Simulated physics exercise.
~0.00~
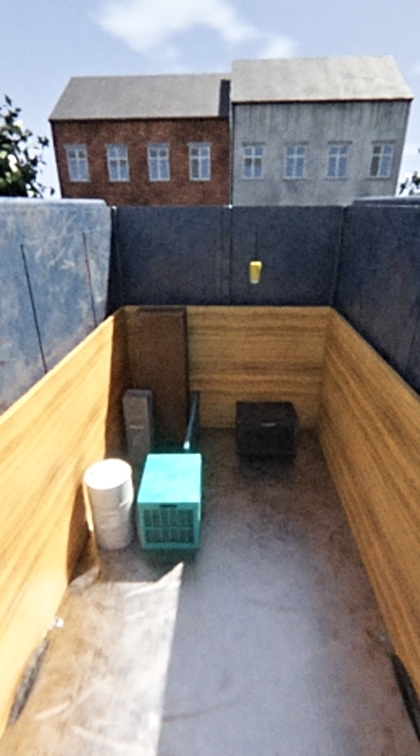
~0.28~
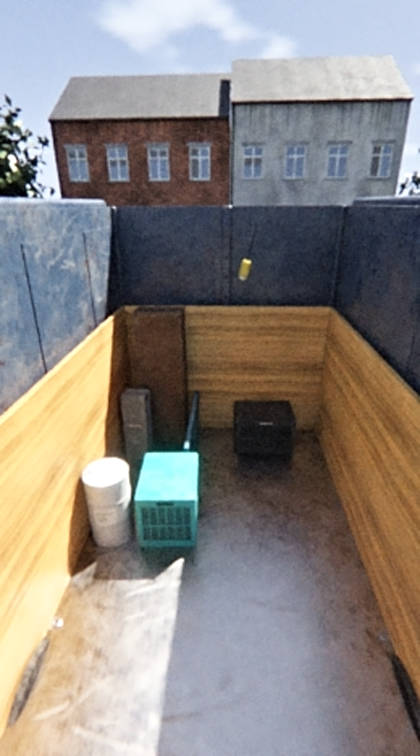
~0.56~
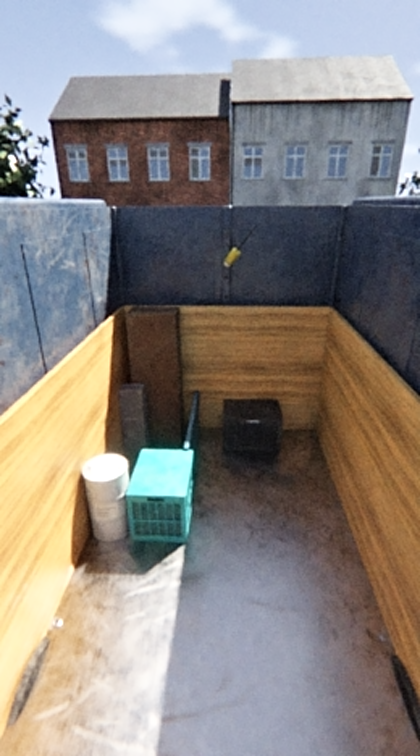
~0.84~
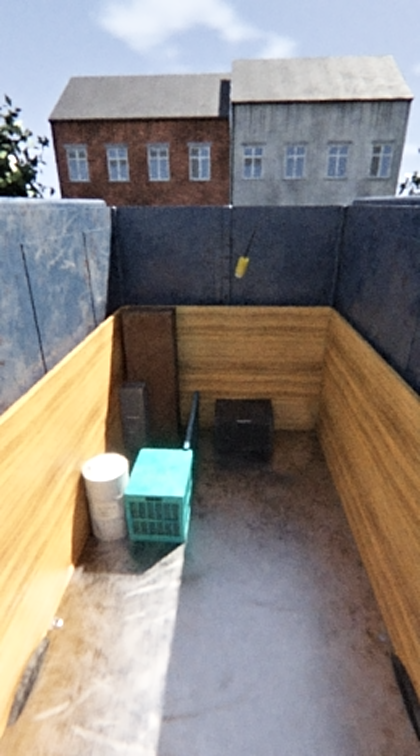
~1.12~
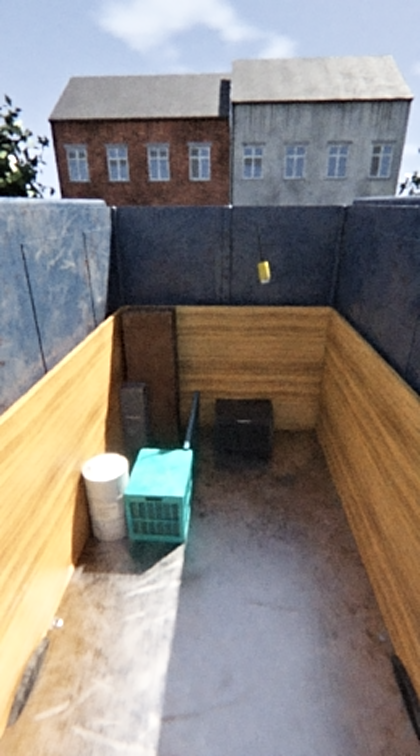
In this clip, a yellow lamp swings above a wood-sided load bay as a black chest slides gradually left along the front, while a turquoise crate and upright grey box shift slightly beside a white drum and tall brown box, all ending at rest and upright.
